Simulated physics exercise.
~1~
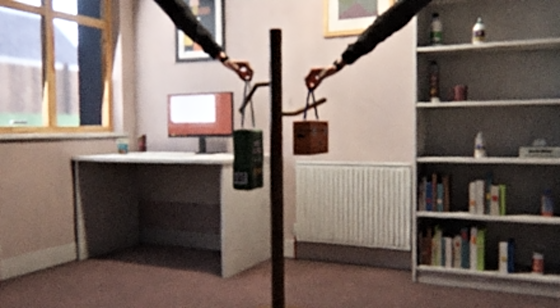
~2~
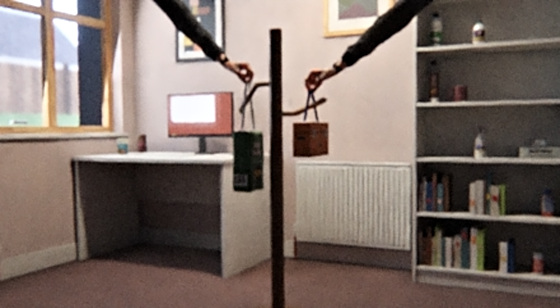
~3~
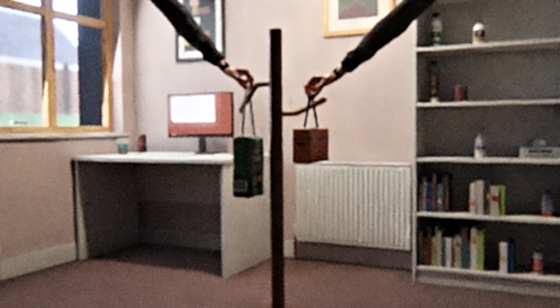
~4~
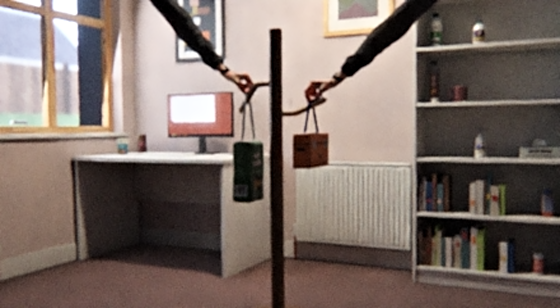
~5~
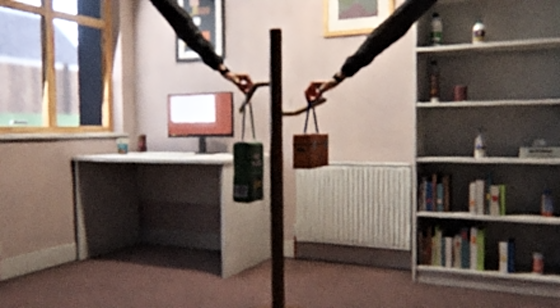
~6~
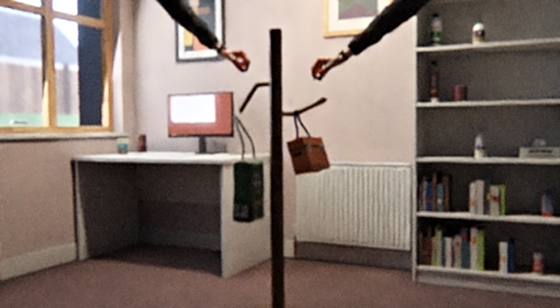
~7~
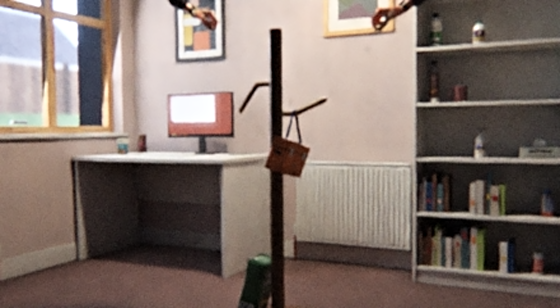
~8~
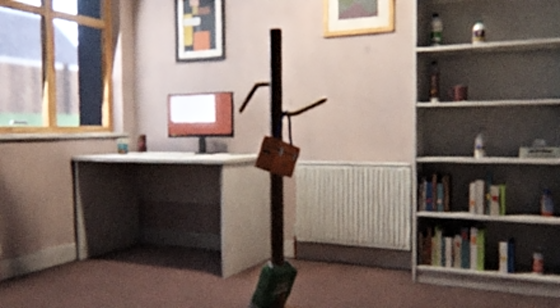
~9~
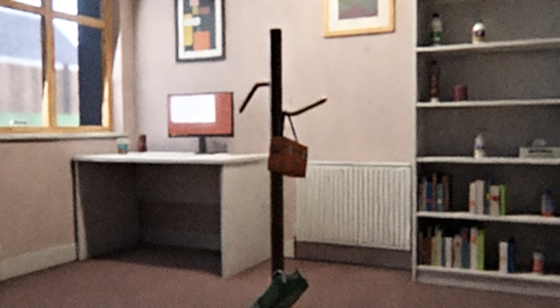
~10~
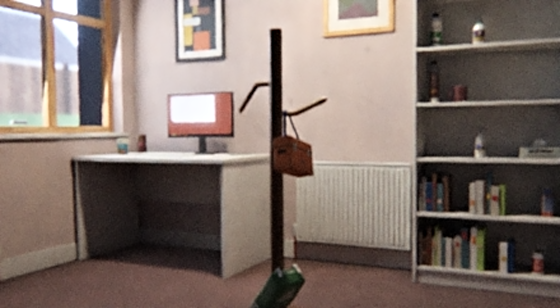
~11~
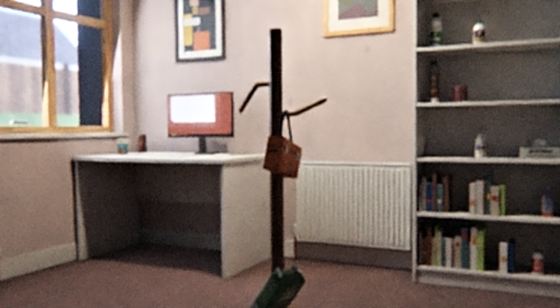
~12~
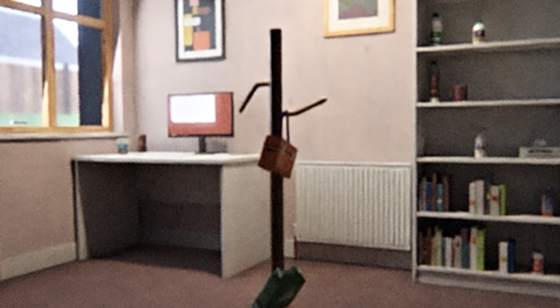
Two hands release a green sack, which falls, and an orange case, which stays hanging.
